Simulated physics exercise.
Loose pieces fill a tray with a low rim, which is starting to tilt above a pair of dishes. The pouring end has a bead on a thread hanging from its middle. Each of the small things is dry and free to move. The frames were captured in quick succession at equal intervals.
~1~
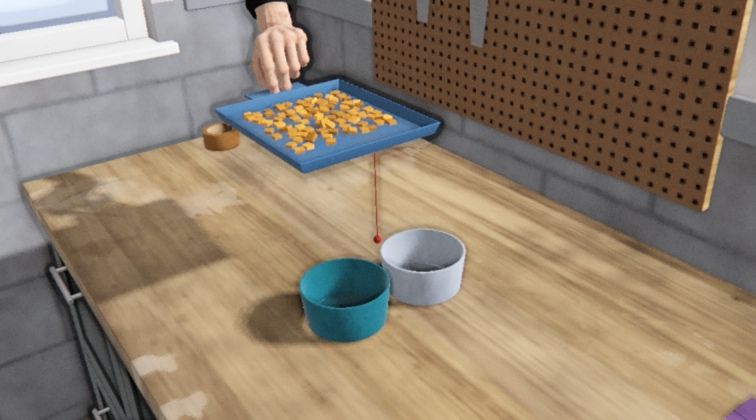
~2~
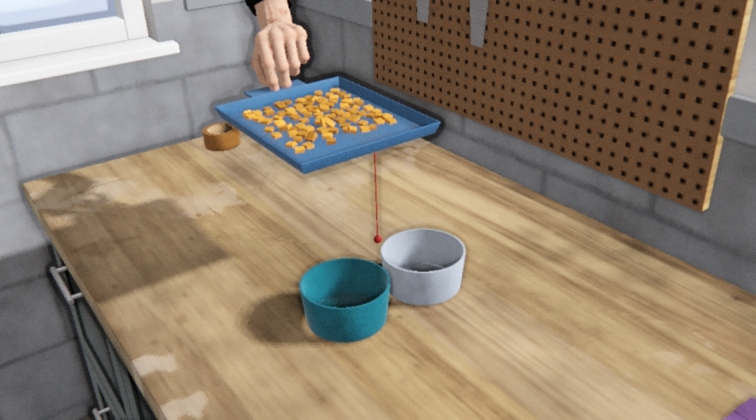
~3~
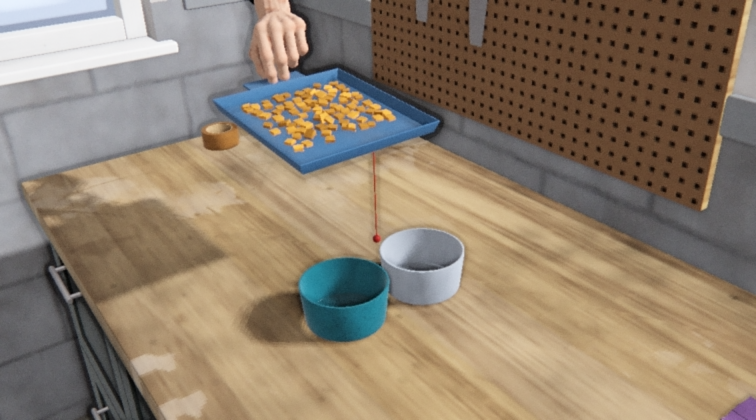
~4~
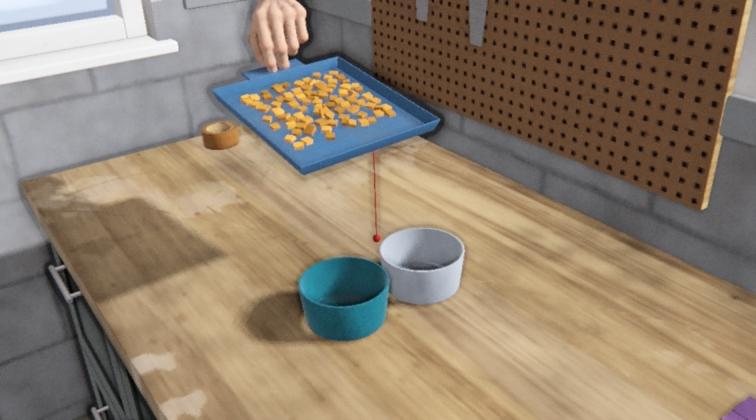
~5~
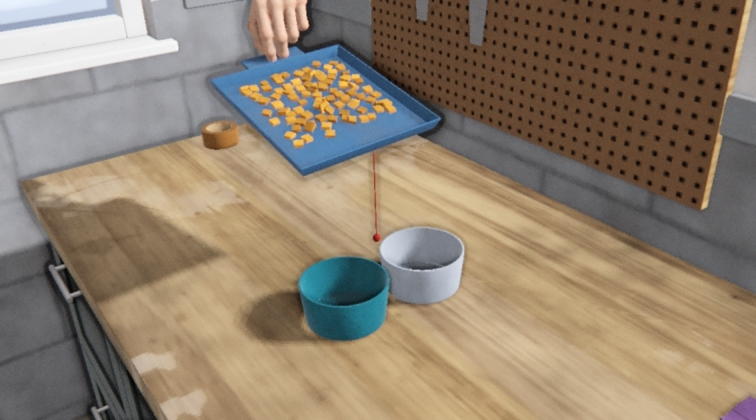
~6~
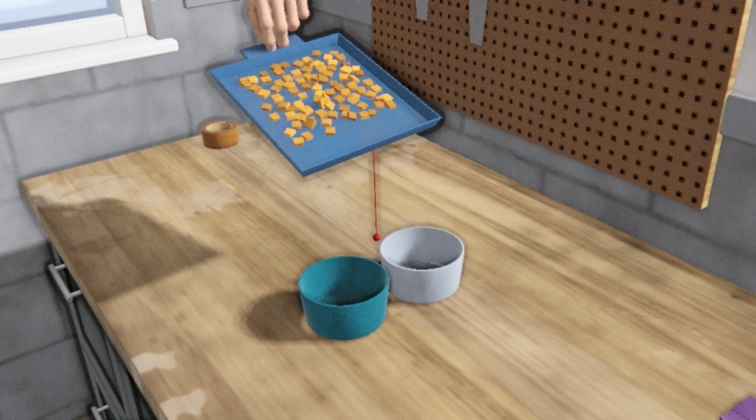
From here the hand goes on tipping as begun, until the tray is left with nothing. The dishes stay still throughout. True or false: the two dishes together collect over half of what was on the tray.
True.
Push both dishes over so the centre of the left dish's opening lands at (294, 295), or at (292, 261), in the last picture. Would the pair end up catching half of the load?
First shift, a majority share; second shift, a minority share.
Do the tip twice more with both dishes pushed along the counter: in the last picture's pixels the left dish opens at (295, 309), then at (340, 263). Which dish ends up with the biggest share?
Well, first the right-hand one, then the left-hand one.
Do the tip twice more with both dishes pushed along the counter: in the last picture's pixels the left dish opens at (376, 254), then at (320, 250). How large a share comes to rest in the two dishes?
Roughly 40 % and 10 %.
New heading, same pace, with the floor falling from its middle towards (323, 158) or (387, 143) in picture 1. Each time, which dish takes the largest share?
One: The left dish. Two: The right one.
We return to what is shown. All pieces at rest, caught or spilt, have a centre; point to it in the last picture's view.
Resting centre, last picture - approx. (346, 311).
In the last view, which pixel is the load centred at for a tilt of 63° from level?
In the last view the centre sits at roughly (341, 155).
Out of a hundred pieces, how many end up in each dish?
Left dish around 80, right dish around 10, both in a hundred.
Soon, tray tipped steeply; most on the tray; a stray few in the left dish; a stray few in the right dish; a stray few outside both; a small part in the air.
A while on, tray tipped past a quarter turn; a stray few on the tray; about two thirds in the left dish; a small part in the right dish; a small part outside both; about a quarter in the air.
Towards the end, tray tipped past a quarter turn; most in the left dish; a small part in the right dish; a small part outside both.
Finally, tray tipped past a quarter turn; most in the left dish; a small part in the right dish; a small part outside both.
